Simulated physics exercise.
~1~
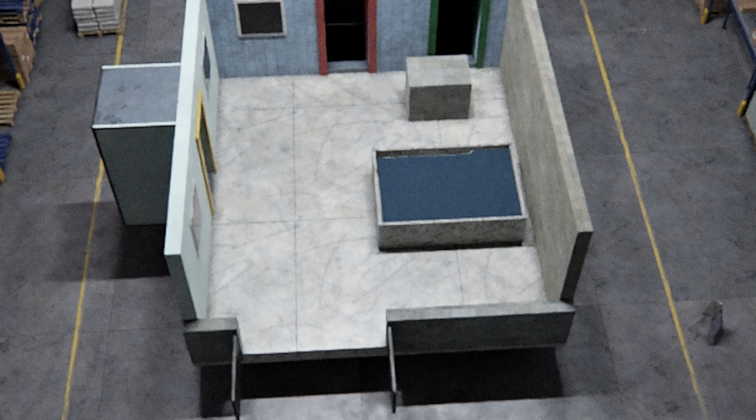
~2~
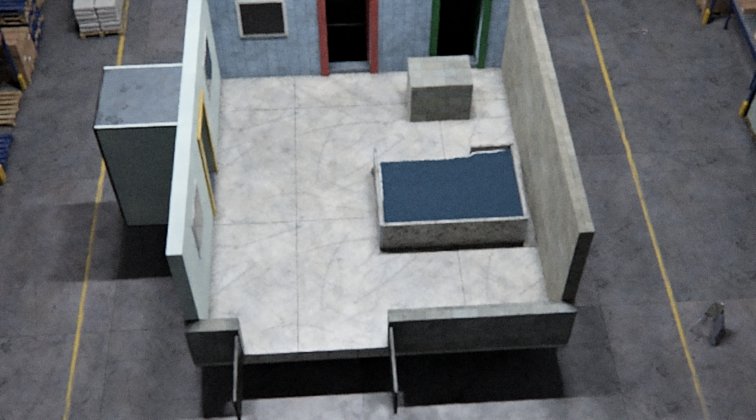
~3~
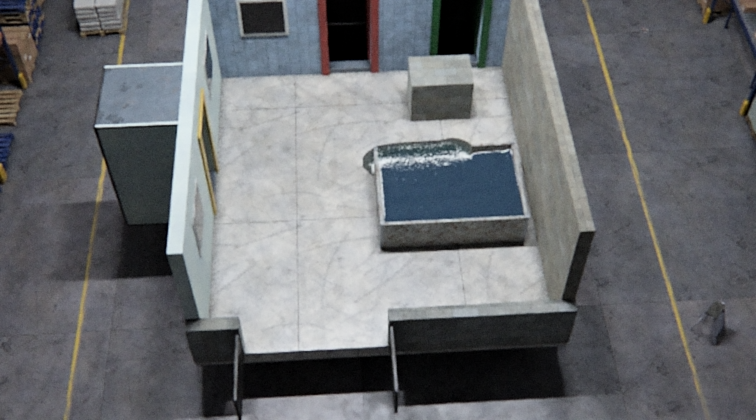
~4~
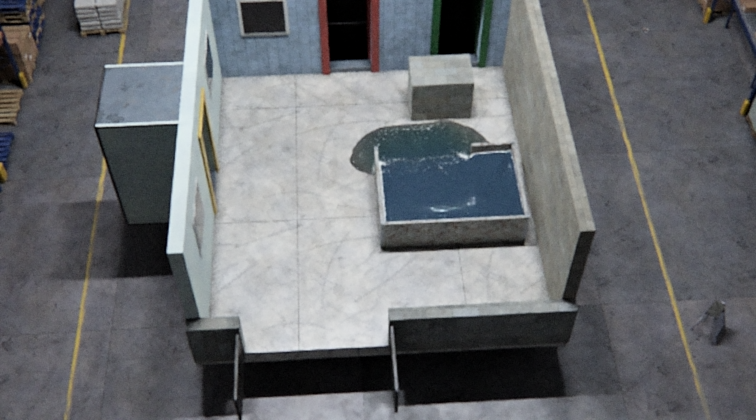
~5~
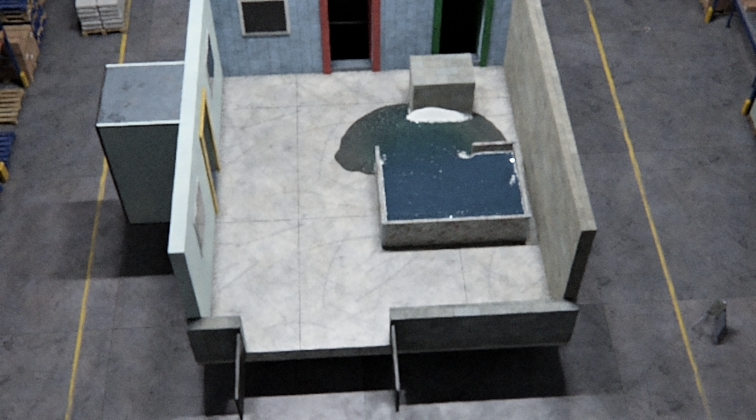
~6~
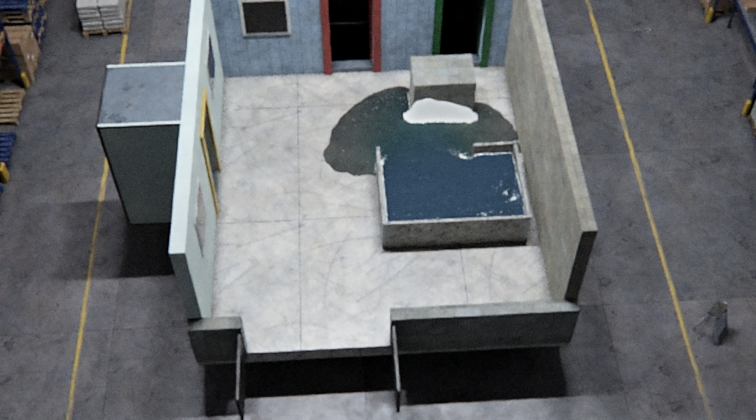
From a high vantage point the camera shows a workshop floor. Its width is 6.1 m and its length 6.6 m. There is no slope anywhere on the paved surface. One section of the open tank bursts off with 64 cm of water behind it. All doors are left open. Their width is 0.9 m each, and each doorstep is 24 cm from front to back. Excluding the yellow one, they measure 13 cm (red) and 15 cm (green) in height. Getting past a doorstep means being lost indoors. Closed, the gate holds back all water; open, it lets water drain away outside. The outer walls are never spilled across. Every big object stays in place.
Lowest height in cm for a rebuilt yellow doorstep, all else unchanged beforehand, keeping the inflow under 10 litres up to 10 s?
6.5 cm.
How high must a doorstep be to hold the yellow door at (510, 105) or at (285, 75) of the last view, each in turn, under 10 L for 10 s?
Roughly 22 cm for the first and 18 cm for the second.
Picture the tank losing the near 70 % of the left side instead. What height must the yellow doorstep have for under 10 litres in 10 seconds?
In that case you'd want it roughly 22 cm high.
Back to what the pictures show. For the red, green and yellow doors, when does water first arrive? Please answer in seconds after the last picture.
Arrival times - red 0.3 s, green 0.9 s, yellow 2.6 s.
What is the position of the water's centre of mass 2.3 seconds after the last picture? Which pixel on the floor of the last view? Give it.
The centre of all the water is around (401, 146).
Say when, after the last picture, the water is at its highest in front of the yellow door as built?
It peaks around 7.5 s.
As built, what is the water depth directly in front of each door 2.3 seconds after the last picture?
Depths, in cm - red: 23, green: 15, yellow: 0.
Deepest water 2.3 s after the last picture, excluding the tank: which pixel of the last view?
(232, 93).
Then, 0.7 s after the last picture water covers 25 % of the floor, deepest (46 cm) near (422, 128); it has not reached the yellow door.
Then, 2.3 s after the last picture water covers 40 % of the floor, deepest (39 cm) near (232, 93); it has not reached the yellow door.
Then, 9.3 s after the last picture water covers 95 % of the floor, deepest (12 cm) near (210, 343); 8 cm at the yellow door, 0 litres in over its 11 cm doorstep.
At the yellow door as built, the water peaked near 9 cm, 7.3 s after the last picture.
Run again over the same 10 s with other heights there, 14 litres in over 6 cm, 2 litres over 8 cm. The limit of 10 litres is kept from about 6.5 cm up.
